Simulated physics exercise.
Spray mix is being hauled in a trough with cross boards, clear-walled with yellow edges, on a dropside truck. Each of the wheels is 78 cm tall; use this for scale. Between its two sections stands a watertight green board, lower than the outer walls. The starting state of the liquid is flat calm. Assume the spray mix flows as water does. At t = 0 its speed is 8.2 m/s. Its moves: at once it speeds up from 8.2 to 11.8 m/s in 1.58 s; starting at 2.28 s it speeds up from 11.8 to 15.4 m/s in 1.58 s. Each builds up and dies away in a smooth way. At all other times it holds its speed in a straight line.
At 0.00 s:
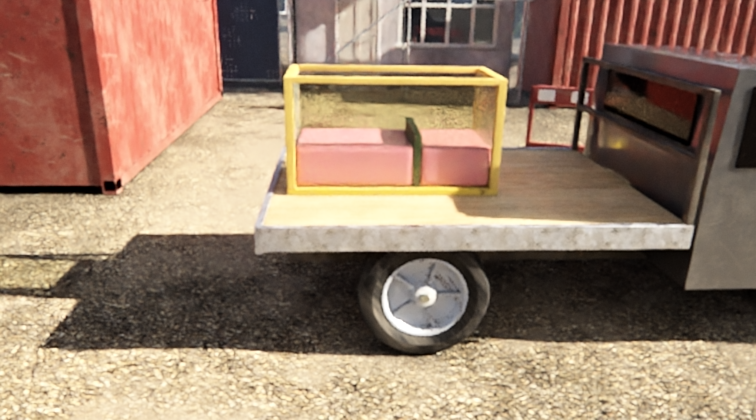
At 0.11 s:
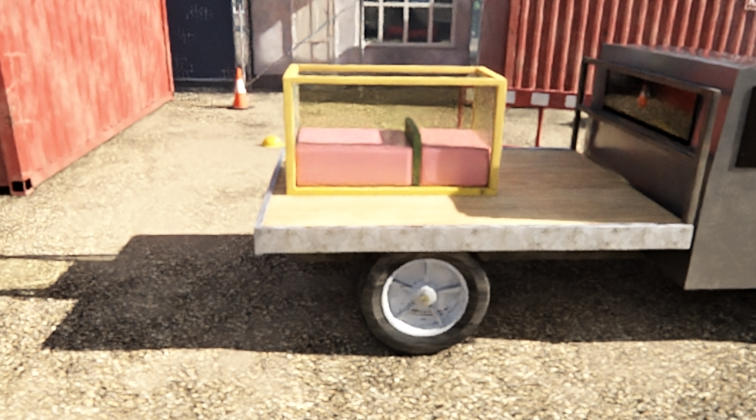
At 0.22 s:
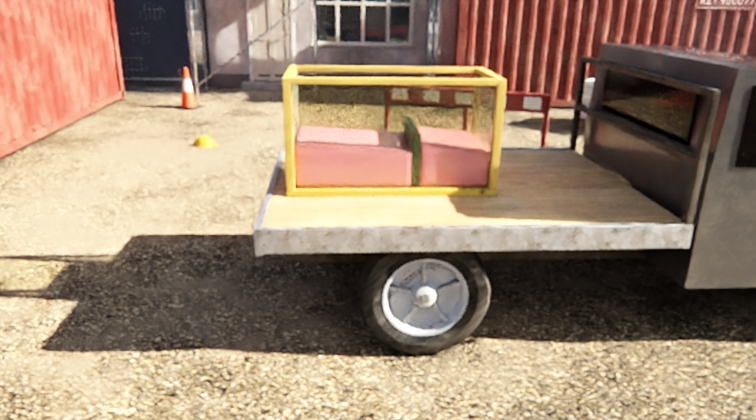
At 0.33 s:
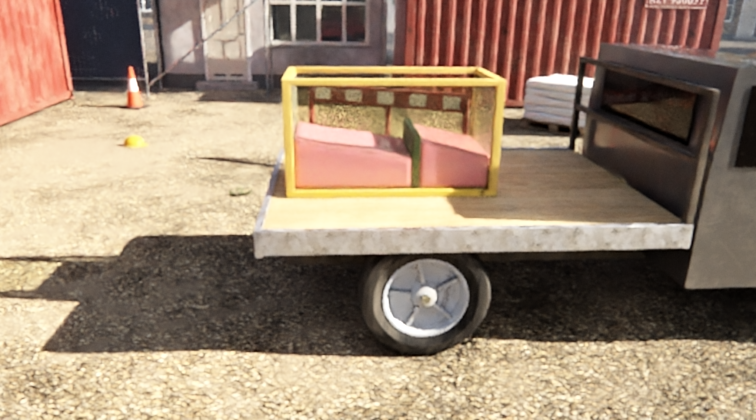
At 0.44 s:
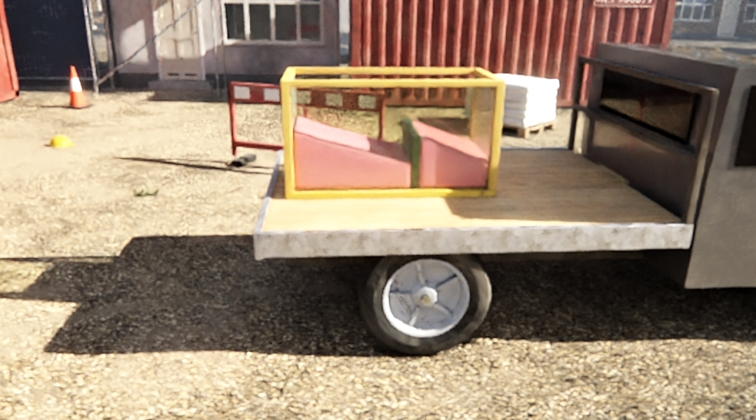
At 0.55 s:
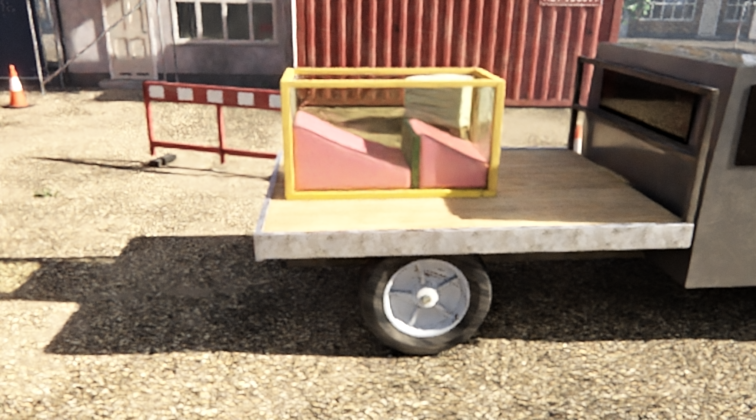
The clip opens on a yellow-edged clear trough of pink liquid, split by a green cross board, riding level on a truck's flat wooden bed. The background slides leftward past the truck, revealing a cone, a red-and-white barrier and a white stack, while the liquid gradually slopes, higher at the left of each section.
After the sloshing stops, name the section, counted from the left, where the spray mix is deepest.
The spray mix is deepest in the first section.
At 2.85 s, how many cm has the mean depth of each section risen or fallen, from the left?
From the left: 0, 1 down.
After 1.55 s the sections hold 27, 27 cm, left to right.
After 2.85 s the sections hold 27, 26 cm, left to right.
After 4.35 s the sections hold 28, 26 cm, left to right.
After 6.84 s the sections hold 28, 26 cm, left to right.
